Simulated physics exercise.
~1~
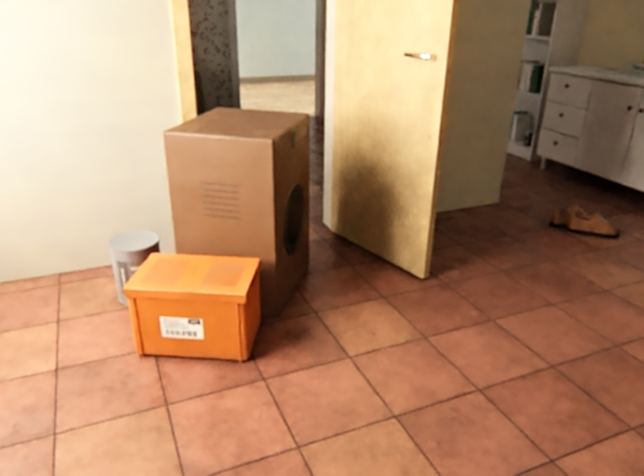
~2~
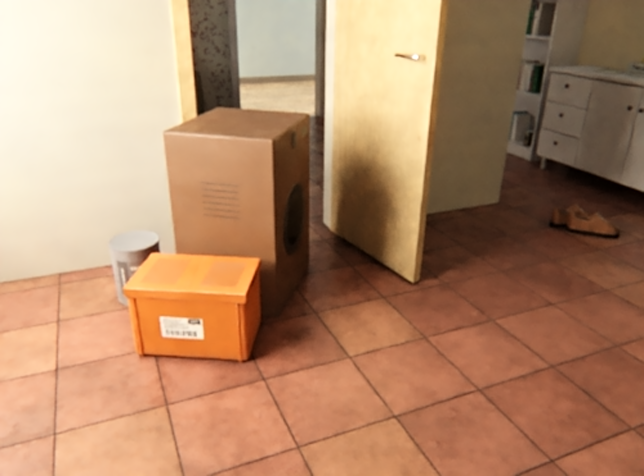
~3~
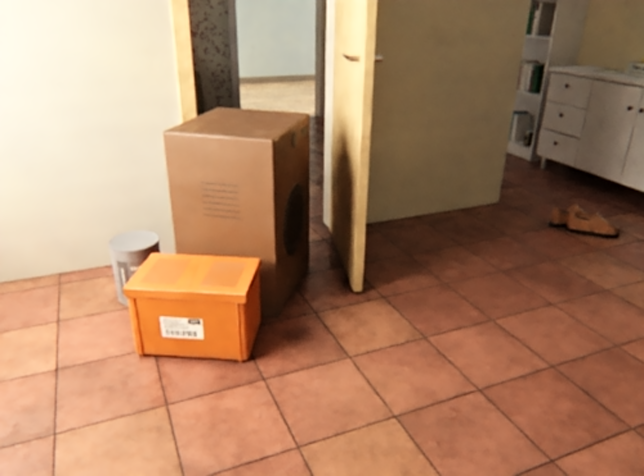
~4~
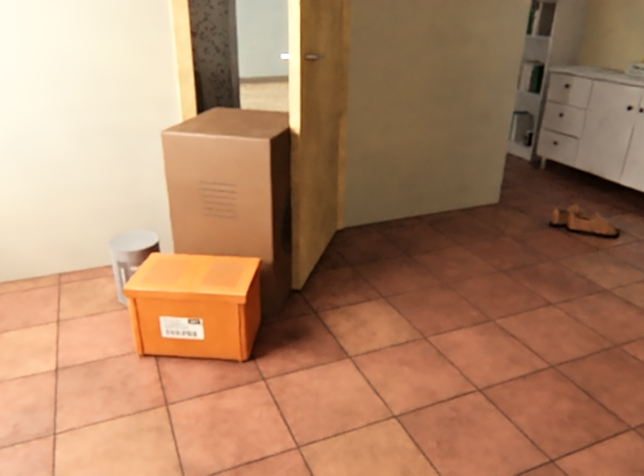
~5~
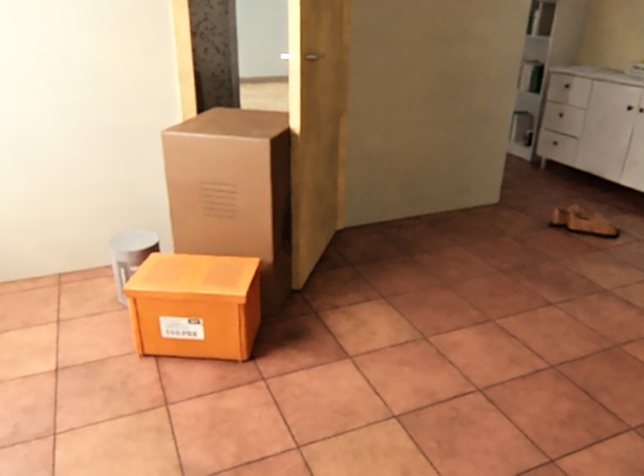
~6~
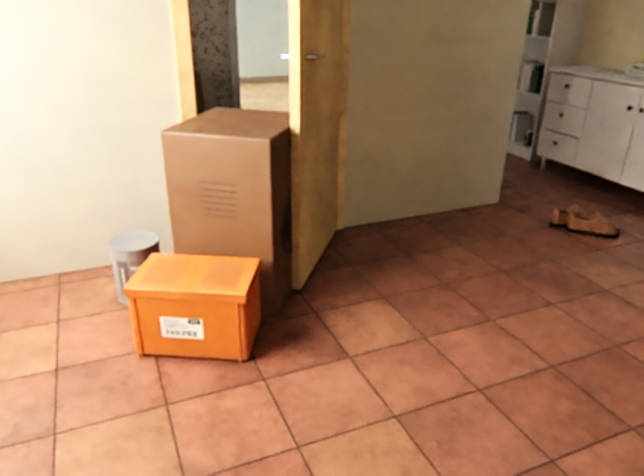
A door swings toward a large brown box and stops against it, still partly open.
